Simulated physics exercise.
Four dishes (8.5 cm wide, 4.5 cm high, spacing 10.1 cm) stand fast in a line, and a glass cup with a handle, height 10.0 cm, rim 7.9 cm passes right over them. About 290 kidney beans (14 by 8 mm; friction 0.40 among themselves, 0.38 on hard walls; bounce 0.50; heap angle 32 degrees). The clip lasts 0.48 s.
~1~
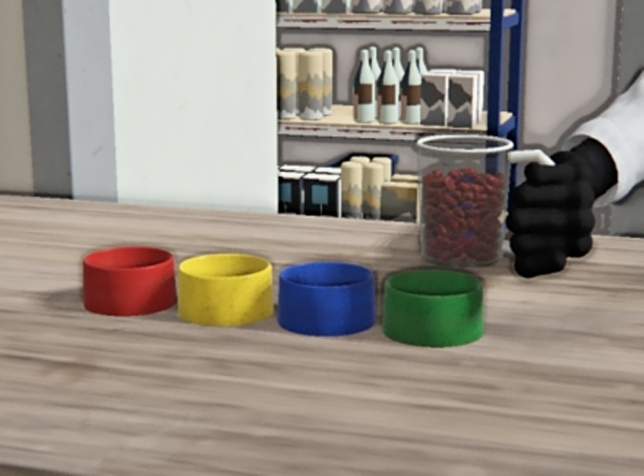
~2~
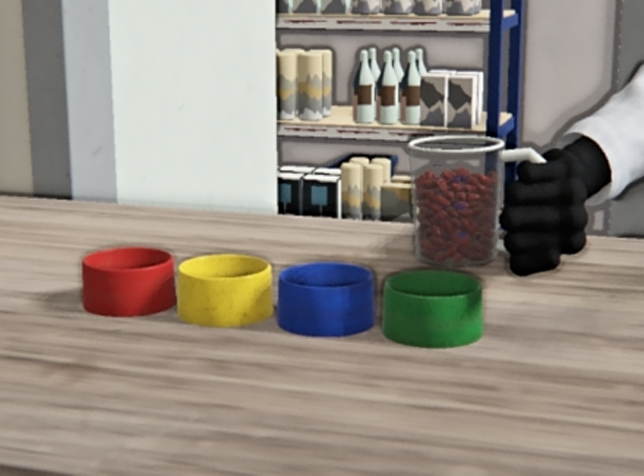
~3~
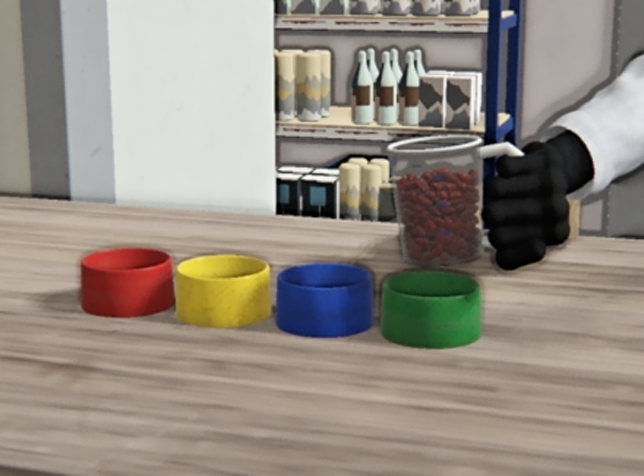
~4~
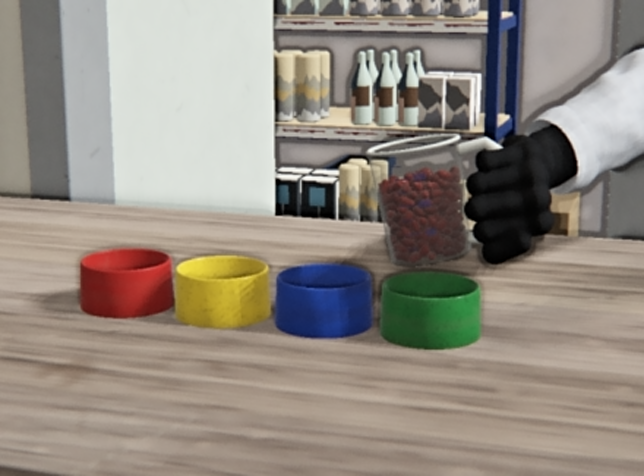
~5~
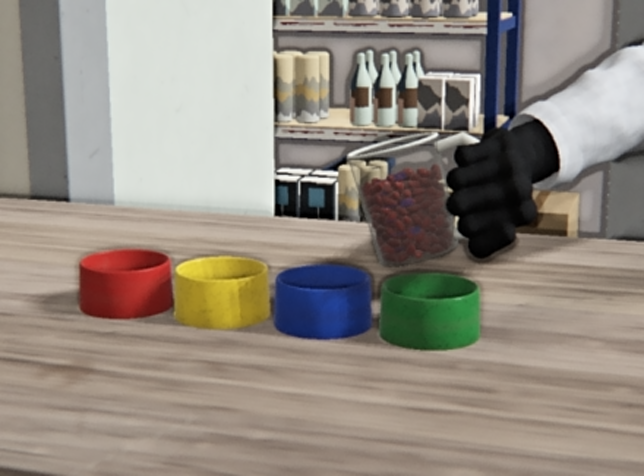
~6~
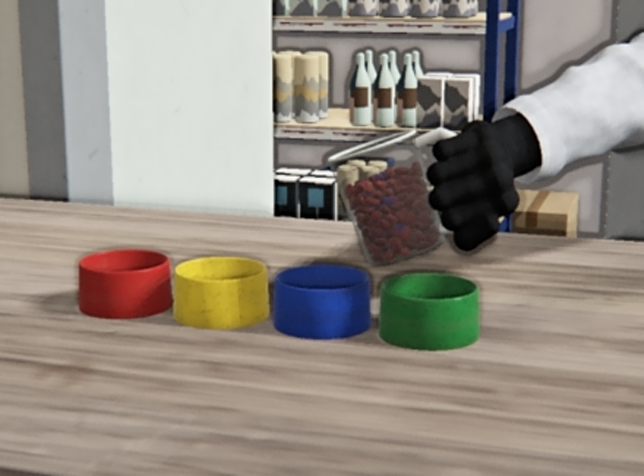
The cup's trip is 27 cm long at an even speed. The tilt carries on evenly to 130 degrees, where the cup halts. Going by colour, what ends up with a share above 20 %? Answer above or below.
Red above, blue below, green below, yellow below, counter below.
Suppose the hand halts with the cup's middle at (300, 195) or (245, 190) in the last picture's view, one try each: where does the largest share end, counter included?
The winner: Yellow; yellow.
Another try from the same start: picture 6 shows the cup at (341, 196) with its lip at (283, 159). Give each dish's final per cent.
Red 90, blue 0, green 0, yellow 0.
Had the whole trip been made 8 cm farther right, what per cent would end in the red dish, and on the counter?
Red 0, counter 10.
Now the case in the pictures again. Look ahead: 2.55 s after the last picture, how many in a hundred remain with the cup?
About 0 per cent.
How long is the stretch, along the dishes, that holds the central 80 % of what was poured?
Roughly 6 cm.
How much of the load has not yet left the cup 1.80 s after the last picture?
Roughly 80 per cent.
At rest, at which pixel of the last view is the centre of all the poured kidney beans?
Near (130, 276).
Then, 1.08 s after the last picture, tilt 71 degrees; cup holds 100 %.
Then, 1.80 s after the last picture, tilt 105 degrees; cup holds 80 %, red 20 %.
Then, 2.55 s after the last picture, tilt 130 degrees; cup holds 0 %, red 90 %.
In the end, red 90 %, blue 0 %, green 0 %, yellow 0 %, counter 10 %.
